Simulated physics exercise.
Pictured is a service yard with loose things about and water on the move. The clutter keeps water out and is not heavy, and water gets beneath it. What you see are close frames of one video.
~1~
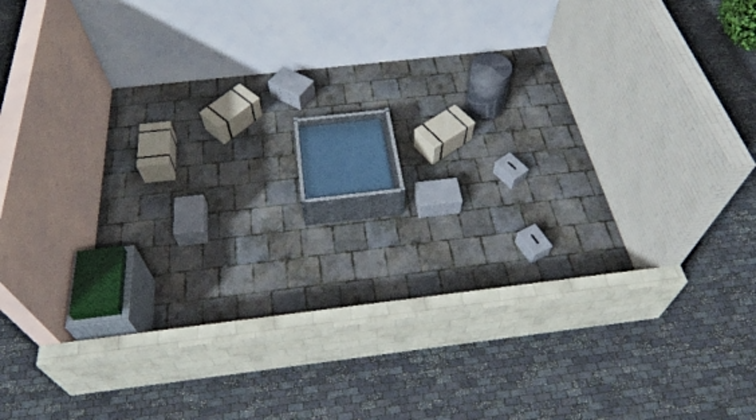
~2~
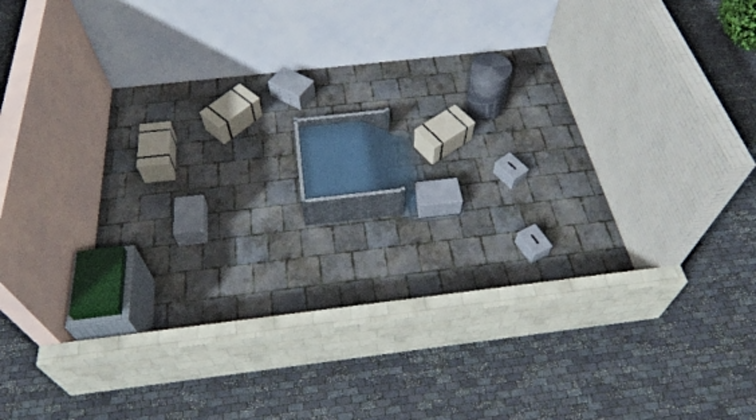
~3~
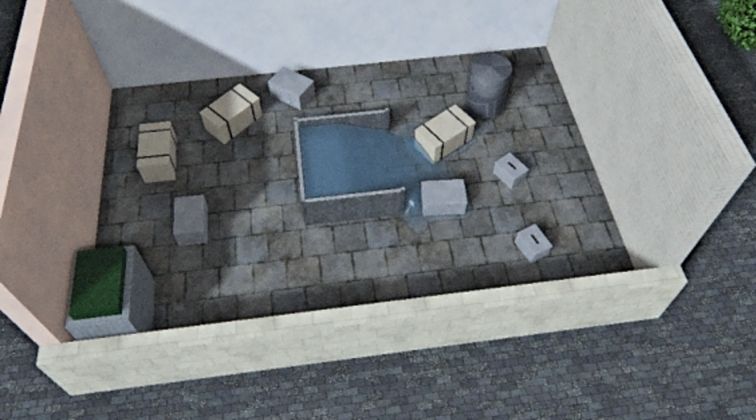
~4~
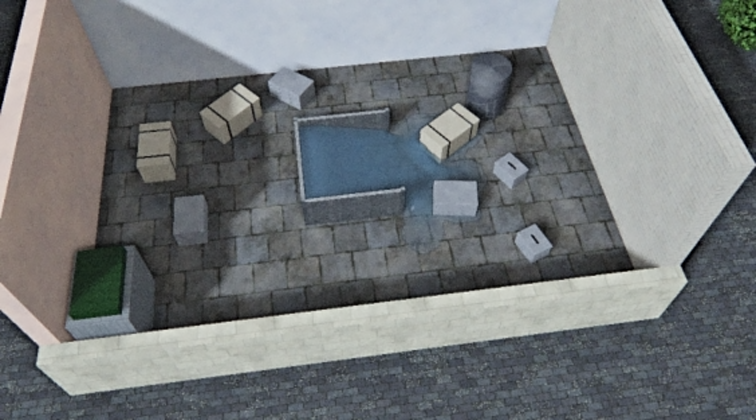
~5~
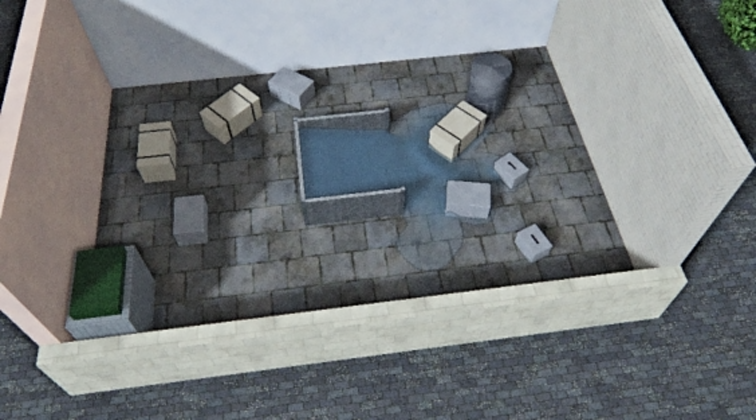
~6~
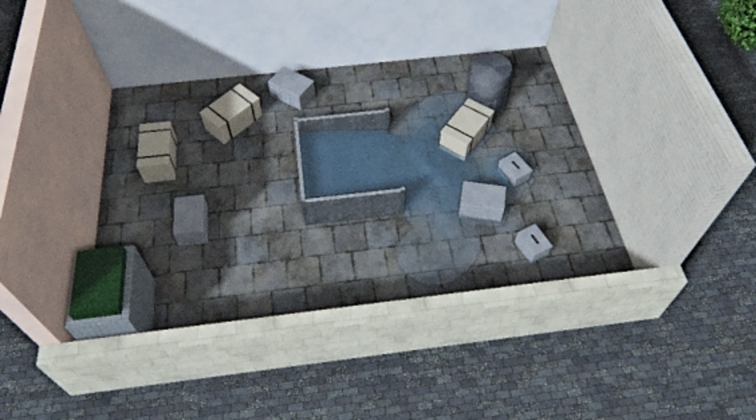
A square pool of blue water stands in the middle of a walled, stone-paved yard seen from high above, the camera still. Wooden crates and grey blocks lie around it, with a dark drum at upper right and a green-topped planter at lower left. The pool's right wall vanishes, water spreads rightward over the paving, and the nearby pale crate and grey block slide right, turning slightly, before a small box shifts a little.
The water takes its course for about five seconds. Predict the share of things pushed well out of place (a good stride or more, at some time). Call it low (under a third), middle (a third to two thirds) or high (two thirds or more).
Middle.
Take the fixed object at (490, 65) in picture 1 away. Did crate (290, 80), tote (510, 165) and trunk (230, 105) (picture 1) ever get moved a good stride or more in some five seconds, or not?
Okay, so the first stayed in place, the second was pushed clear, and the third stayed in place.
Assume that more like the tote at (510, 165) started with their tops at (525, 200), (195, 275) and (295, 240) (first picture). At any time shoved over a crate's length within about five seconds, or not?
Results - 1: Ends up far away; 2: Doesn't go far; 3: Doesn't go far.
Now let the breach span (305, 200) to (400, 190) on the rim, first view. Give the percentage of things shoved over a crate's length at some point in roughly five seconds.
Roughly 0 per cent.
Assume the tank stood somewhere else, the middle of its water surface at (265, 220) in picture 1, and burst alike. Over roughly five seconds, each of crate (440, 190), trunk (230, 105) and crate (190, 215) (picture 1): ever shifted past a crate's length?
Object by object, in turn: Travelled a good distance, lingered near its place, lingered near its place.
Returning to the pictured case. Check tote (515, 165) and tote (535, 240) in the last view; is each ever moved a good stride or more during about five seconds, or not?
First: Goes past it; second: Goes past it.
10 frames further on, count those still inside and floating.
Tally: 3.
A moment on, 2 of 8 are well off their spots; 0 afloat.
Next, 3 of 8 are well off their spots; 3 afloat.
Later, 3 of 8 are well off their spots; 1 afloat.
In the end, 4 of 8 are well off their spots, and 4 have been at some point; 1 afloat.
